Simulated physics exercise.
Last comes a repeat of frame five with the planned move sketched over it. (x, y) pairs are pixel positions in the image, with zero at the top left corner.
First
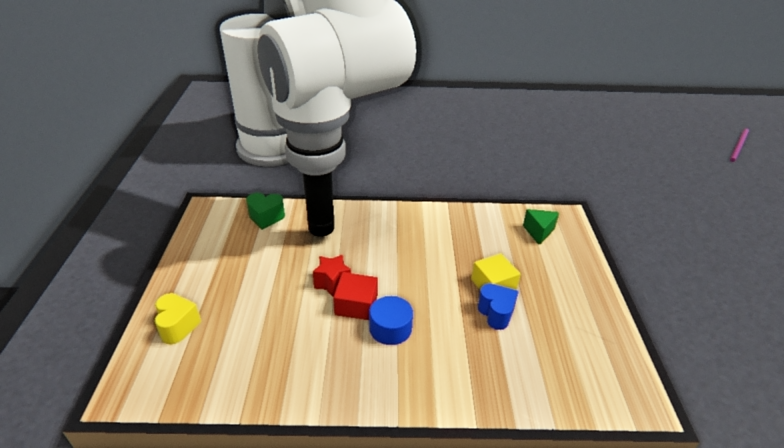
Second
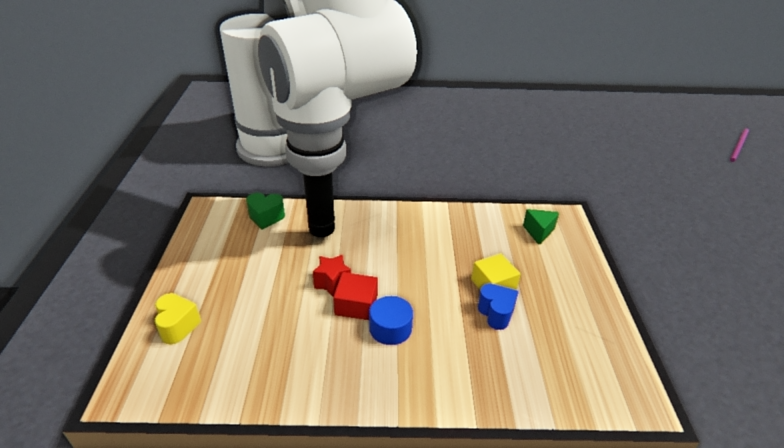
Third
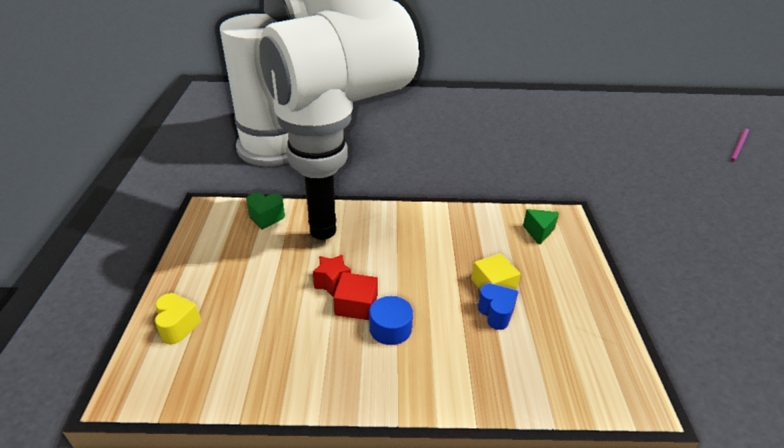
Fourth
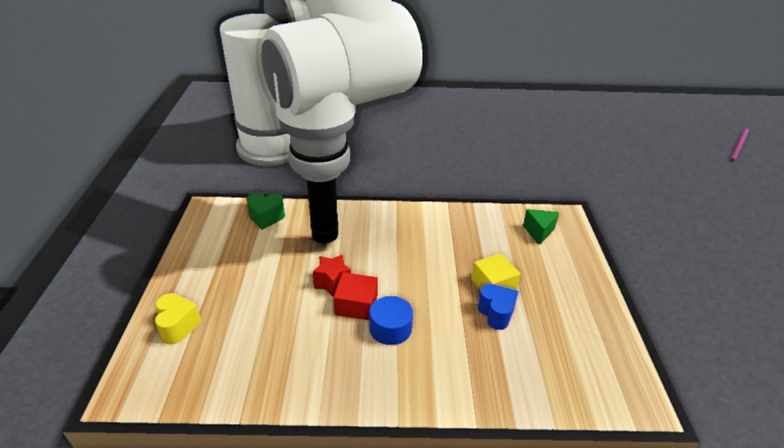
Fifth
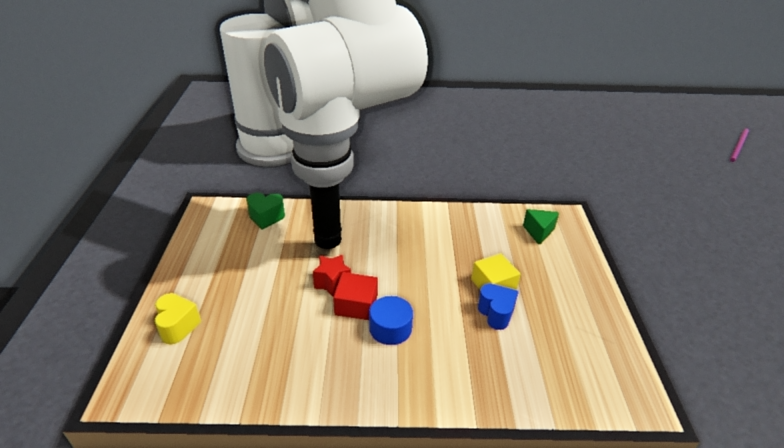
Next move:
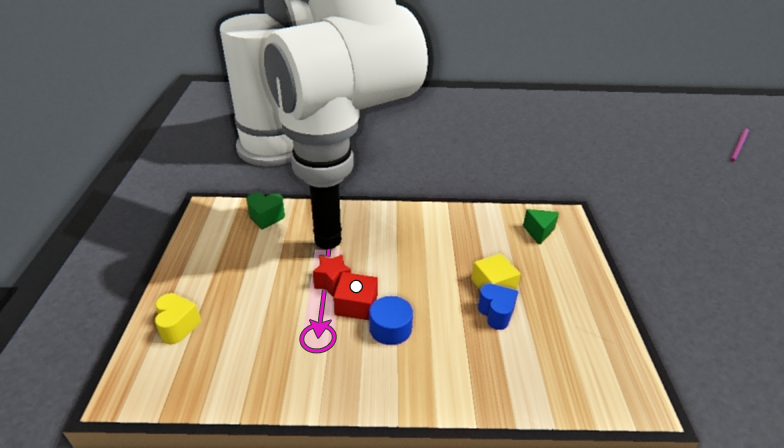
The clip opens on a white robot arm holding a black bar upright over a wooden board scattered with red, blue, yellow and green blocks. The arm stays nearly still at first, then shifts the bar slightly right and toward the viewer, nearer the red star, while the blocks remain unmoved.
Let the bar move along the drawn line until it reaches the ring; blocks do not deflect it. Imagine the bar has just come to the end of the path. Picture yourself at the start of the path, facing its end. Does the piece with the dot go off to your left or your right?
So, looking from the first point of the path to the last, the piece with the dot moves leftwards.
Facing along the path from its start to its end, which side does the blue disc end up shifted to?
Seen from start to end, it moves left.
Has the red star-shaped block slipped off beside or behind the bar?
I'd say no.
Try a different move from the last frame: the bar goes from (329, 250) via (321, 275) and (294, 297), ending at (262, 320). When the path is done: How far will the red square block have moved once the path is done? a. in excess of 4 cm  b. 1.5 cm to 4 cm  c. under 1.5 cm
(b)
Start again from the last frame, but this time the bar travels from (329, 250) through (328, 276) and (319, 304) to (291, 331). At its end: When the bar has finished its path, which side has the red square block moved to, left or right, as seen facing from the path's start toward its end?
It's set to shift left.
The drawn path runs from (329, 250) to (318, 338); the dot is on the red square block.
The first path, step by step. One third of the way, bar at (325, 267); red star-shaped block at (330, 278); red square block at (358, 297); blue disc at (398, 315).
Two thirds of the way, bar at (322, 297); red star-shaped block at (325, 310); red square block at (364, 323), turned 35° anticlockwise; blue disc at (410, 321).
At the end, bar at (317, 329); red star-shaped block at (320, 345); red square block at (368, 343), turned 85° anticlockwise; blue disc at (411, 321).
